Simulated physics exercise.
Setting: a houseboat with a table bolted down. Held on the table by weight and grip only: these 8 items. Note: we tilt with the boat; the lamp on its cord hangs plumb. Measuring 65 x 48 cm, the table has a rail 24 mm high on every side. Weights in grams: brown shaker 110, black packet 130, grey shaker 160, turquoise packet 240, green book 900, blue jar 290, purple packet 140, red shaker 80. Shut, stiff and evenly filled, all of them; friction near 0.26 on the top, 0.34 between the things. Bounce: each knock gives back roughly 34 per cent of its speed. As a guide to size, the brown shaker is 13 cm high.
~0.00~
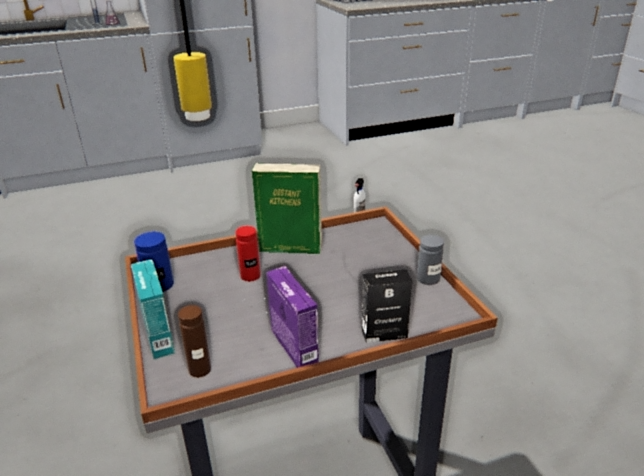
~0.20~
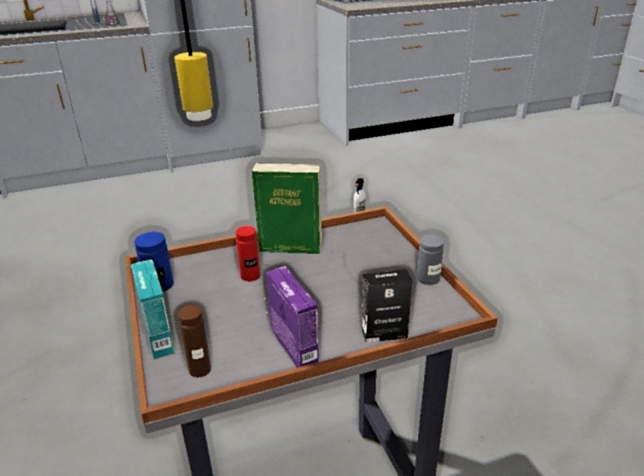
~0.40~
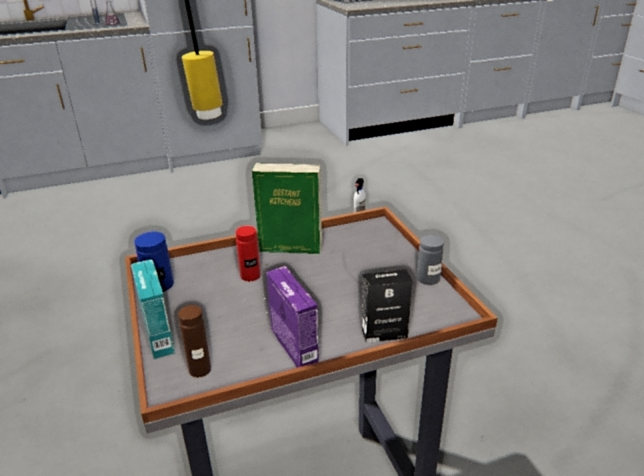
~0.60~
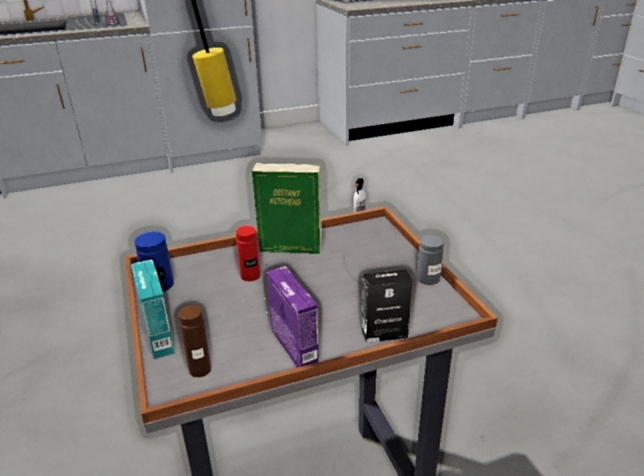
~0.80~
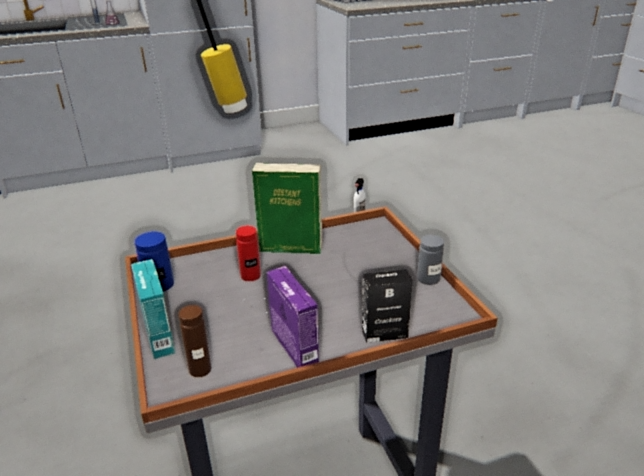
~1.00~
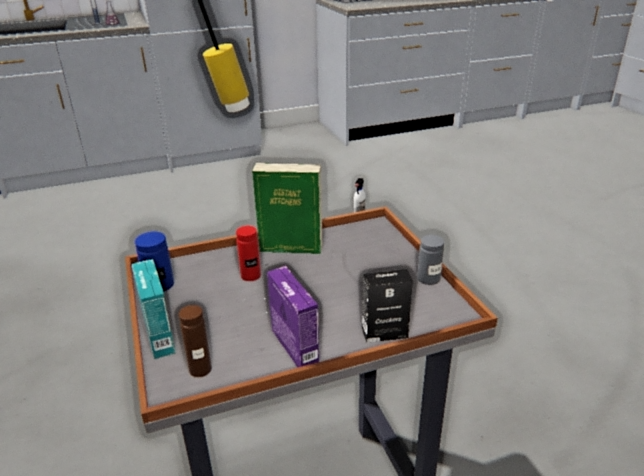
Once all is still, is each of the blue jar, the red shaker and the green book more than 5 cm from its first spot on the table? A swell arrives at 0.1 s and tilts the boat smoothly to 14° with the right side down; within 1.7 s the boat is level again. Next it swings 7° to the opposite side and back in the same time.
As I see it, blue jar: In position, red shaker: In position, green book: In position.
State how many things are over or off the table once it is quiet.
The number is 0.
After 1.60 s, floor tilted 2°, right side down.
After 2.60 s, floor tilted 7°, left side down.
After 3.50 s, boat level.
At rest (4.0 s), all 8 in place, give or take 5 cm. Seen from the same camera at the end, blue jar near (155, 262), red shaker near (249, 254).
